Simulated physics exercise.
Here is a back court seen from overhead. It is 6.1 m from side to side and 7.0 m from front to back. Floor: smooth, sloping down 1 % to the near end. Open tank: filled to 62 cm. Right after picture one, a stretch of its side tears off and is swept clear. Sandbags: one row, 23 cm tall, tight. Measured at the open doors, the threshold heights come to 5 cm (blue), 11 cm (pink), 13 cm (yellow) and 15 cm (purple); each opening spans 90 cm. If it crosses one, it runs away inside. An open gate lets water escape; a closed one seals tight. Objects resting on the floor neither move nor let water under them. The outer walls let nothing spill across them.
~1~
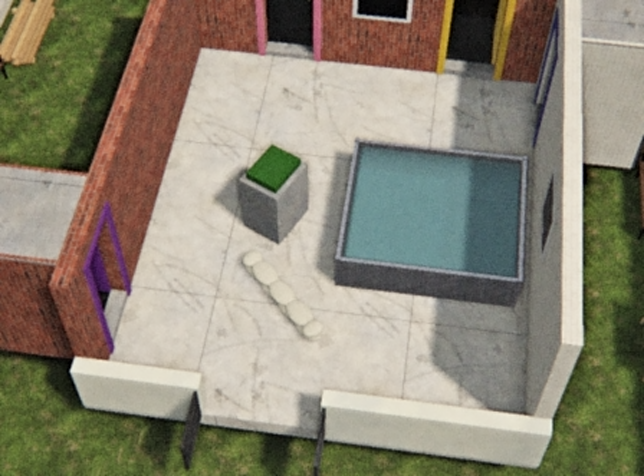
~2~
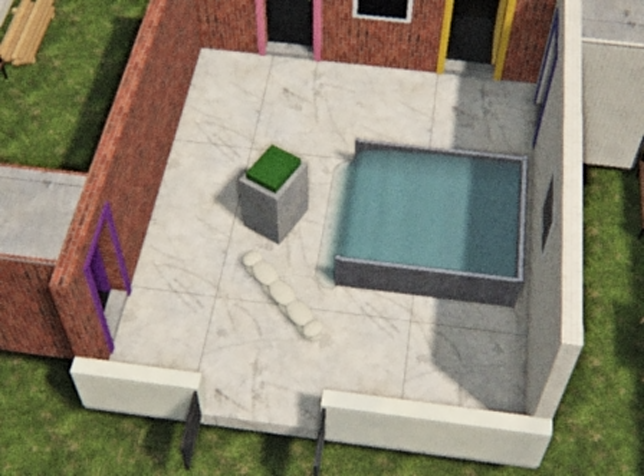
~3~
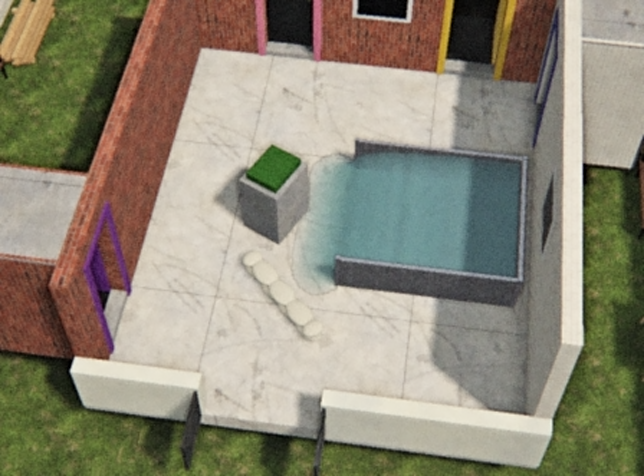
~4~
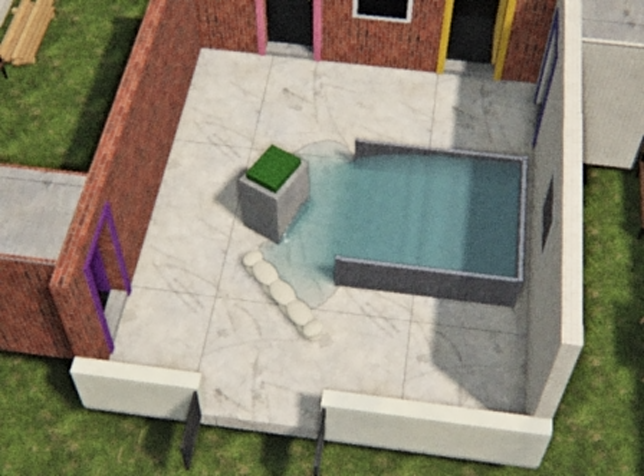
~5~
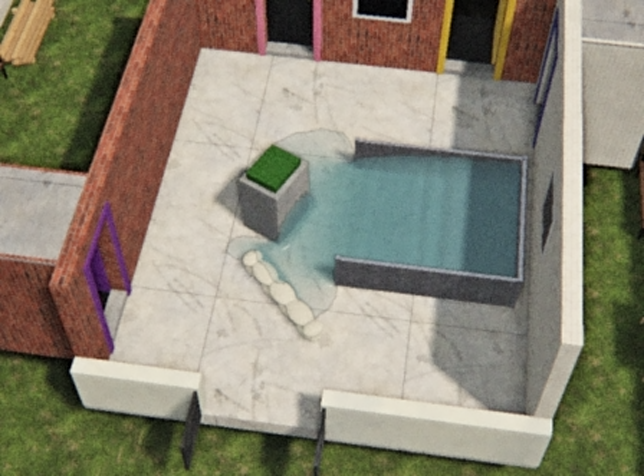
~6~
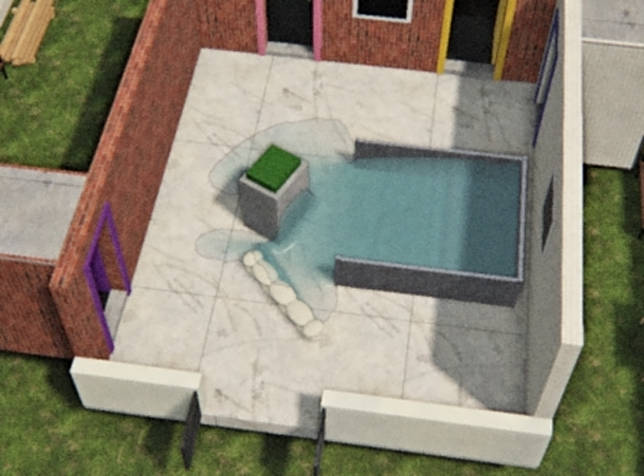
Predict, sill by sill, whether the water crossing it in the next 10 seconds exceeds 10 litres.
My prediction: At the blue door it is above 10 litres; at the pink door it is above 10 litres; at the yellow door it is 10 litres or less; at the purple door it is 10 litres or less.
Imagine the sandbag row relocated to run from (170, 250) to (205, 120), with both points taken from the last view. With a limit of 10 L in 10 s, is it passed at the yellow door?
Limit check - yellow: Pass, within.
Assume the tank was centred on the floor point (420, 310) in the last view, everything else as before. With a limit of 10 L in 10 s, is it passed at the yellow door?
Then: Yellow not over.
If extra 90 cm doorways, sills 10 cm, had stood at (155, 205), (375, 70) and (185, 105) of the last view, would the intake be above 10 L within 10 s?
In that order: Beyond it, short of it, beyond it.
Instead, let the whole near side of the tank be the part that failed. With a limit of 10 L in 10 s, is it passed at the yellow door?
So, yellow door: Within bounds.
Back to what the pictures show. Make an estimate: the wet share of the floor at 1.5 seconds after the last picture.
60 %.
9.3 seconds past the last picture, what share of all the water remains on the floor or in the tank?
Some 88 in a hundred.
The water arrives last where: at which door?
The blue door.
Then, 0.7 s after the last picture water covers 35 % of the floor and is deepest (46 cm) near (277, 270); blue door not reached, pink door not reached, yellow door not reached, purple door not reached.
Then, 1.5 s after the last picture water covers 60 % of the floor and is deepest (44 cm) near (201, 52); blue door not reached, pink door not reached, yellow door not reached, purple door 8 cm at the sill, 0 L in.
Then, 2.8 s after the last picture water covers 70 % of the floor and is deepest (30 cm) near (219, 98); blue door not reached, pink door 18 cm at the sill, 19 L in, yellow door not reached, purple door 9 cm at the sill, 0 L in.
Then, 5.3 s after the last picture water covers 95 % of the floor and is deepest (16 cm) near (109, 363); blue door 11 cm at the sill, 3 L in, pink door 11 cm at the sill, 55 L in, yellow door 4 cm at the sill, 0 L in, purple door 8 cm at the sill, 0 L in.
Then, 9.3 s after the last picture water covers 95 % of the floor and is deepest (18 cm) near (521, 280); blue door 11 cm at the sill, 102 L in, pink door 6 cm at the sill, 56 L in, yellow door 9 cm at the sill, 0 L in, purple door 12 cm at the sill, 0 L in.
